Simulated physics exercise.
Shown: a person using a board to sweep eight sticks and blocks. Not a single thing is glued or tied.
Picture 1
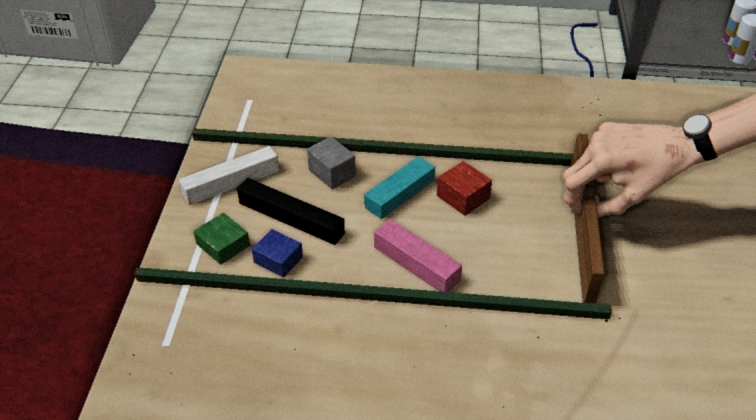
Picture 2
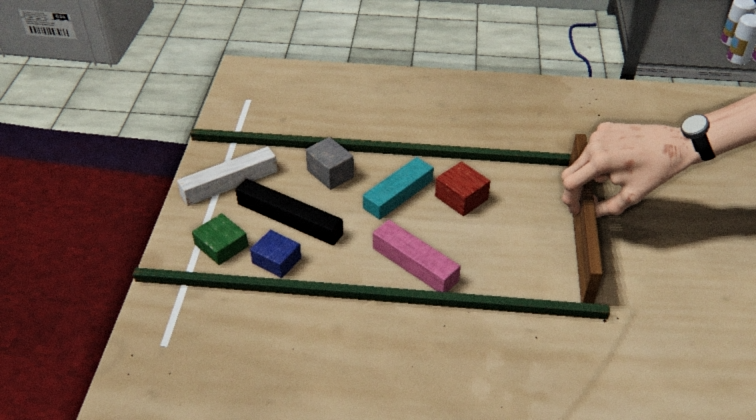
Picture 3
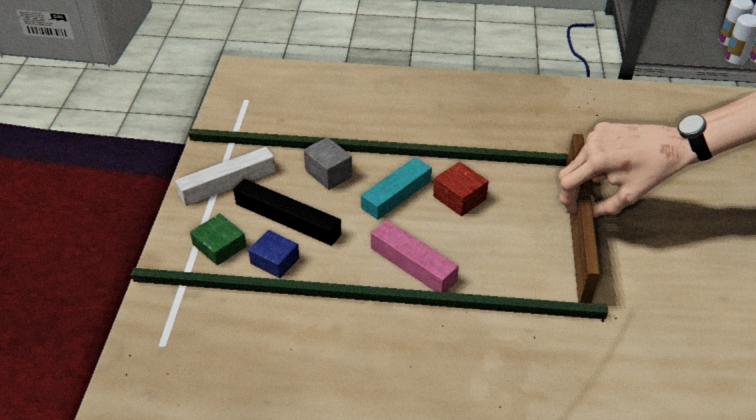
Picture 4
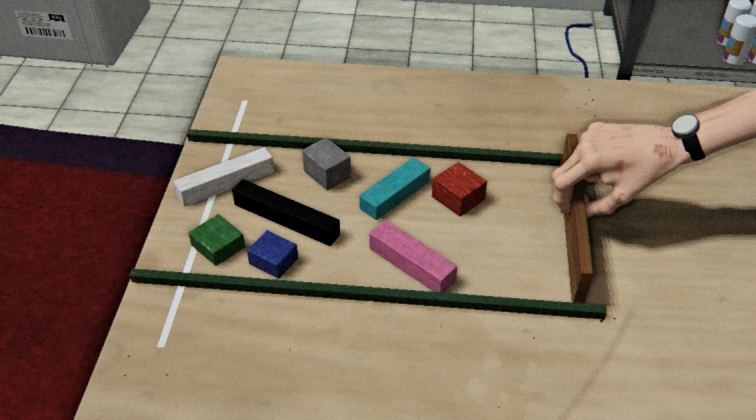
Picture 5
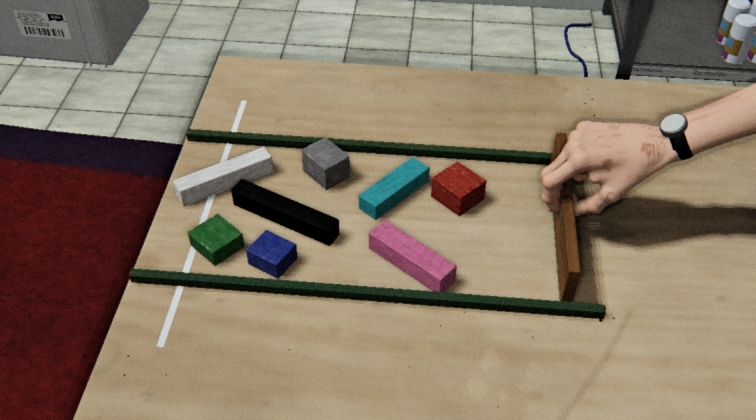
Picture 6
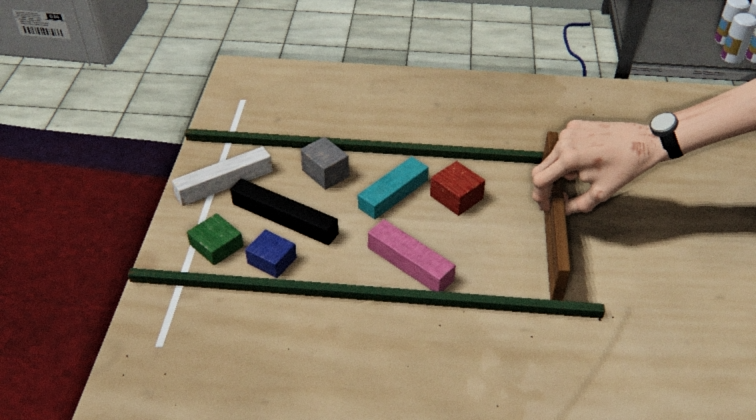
A hand slides a wooden board slightly left toward eight still, colourful sticks and blocks.
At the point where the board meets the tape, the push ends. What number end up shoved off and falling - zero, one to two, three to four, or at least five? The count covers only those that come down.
The count is three to four.
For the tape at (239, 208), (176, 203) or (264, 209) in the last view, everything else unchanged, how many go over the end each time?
Result per try: 1; 7; 1.
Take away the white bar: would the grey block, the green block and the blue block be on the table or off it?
Well, the grey block topples off, the green block topples off and the blue block is left in place.
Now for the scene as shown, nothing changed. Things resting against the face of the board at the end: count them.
Count: 3.
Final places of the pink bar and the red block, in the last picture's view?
About (181, 235), and the other about (189, 188).
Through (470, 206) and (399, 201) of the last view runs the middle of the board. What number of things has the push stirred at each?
1 by the first point, 4 by the second.
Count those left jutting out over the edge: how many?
Tally: 2.
A little later, none off yet; white bar at rest near (224, 176); green block at rest near (215, 239); blue block at rest near (271, 254).
Next, none off yet; white bar shifted a little near (203, 173); green block at rest near (215, 239); blue block shifted a little near (250, 256).
When it is over, the number that fall off is three or four; down, grey block, black stick, green block and white bar.
